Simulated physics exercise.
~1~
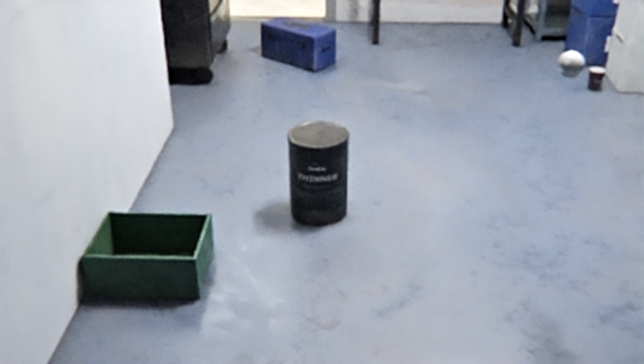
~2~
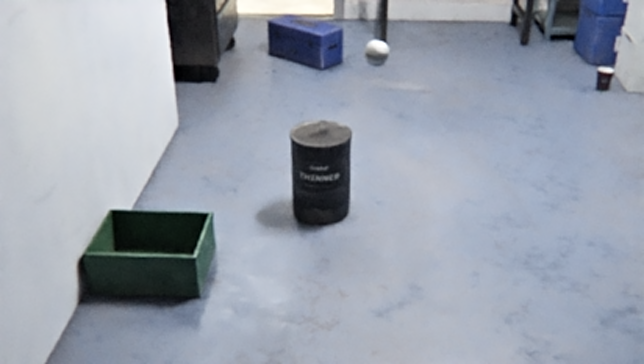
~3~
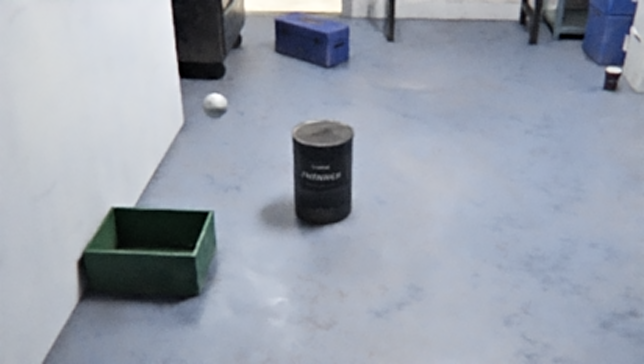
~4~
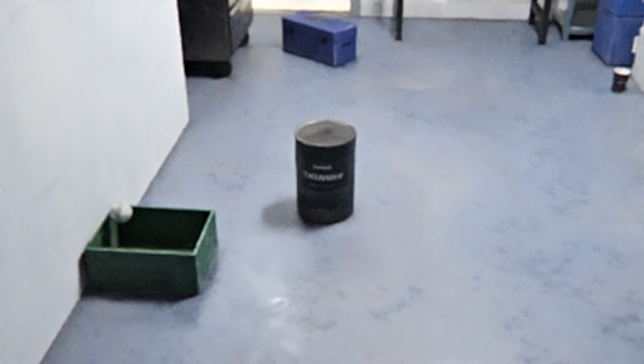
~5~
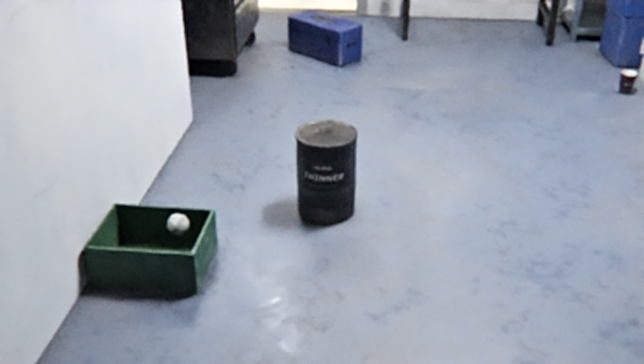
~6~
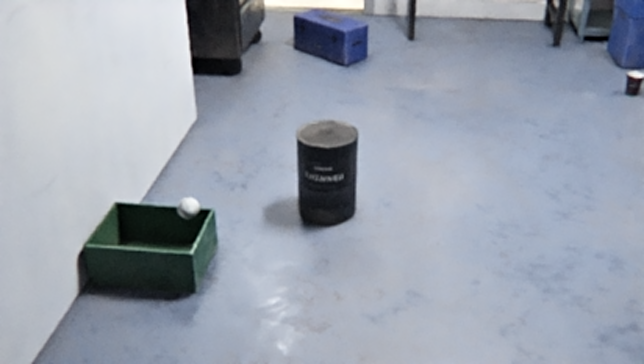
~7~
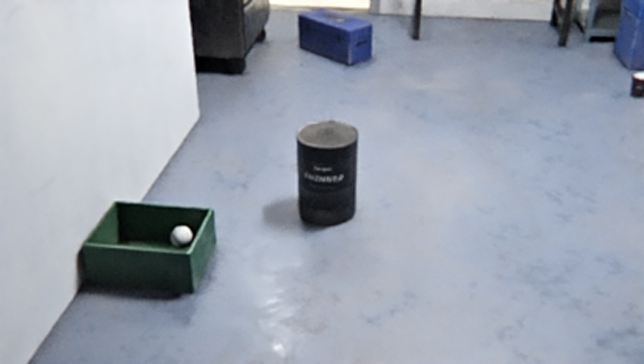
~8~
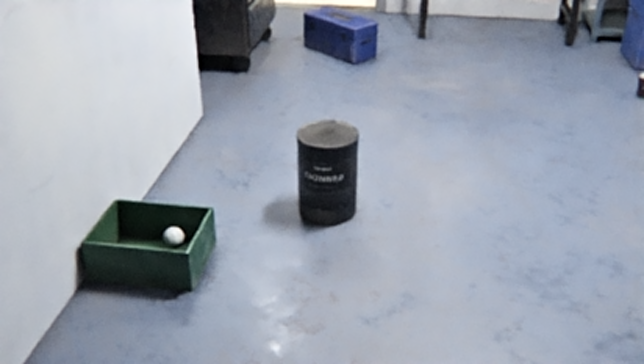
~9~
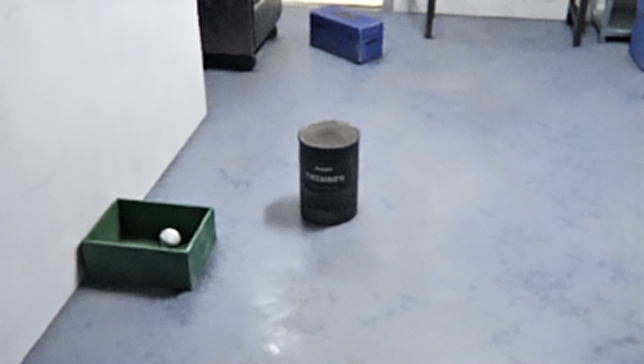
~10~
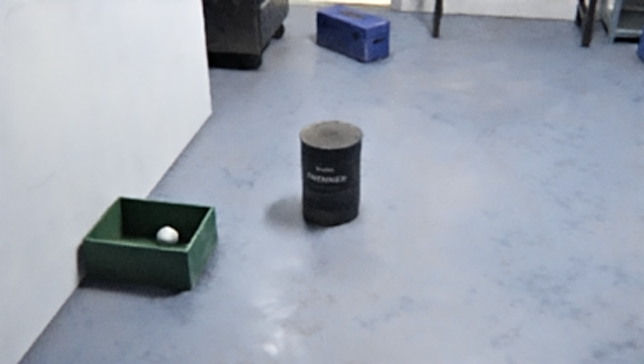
White ball flying left past a black pail into an open green box, bouncing about inside, then settling there.
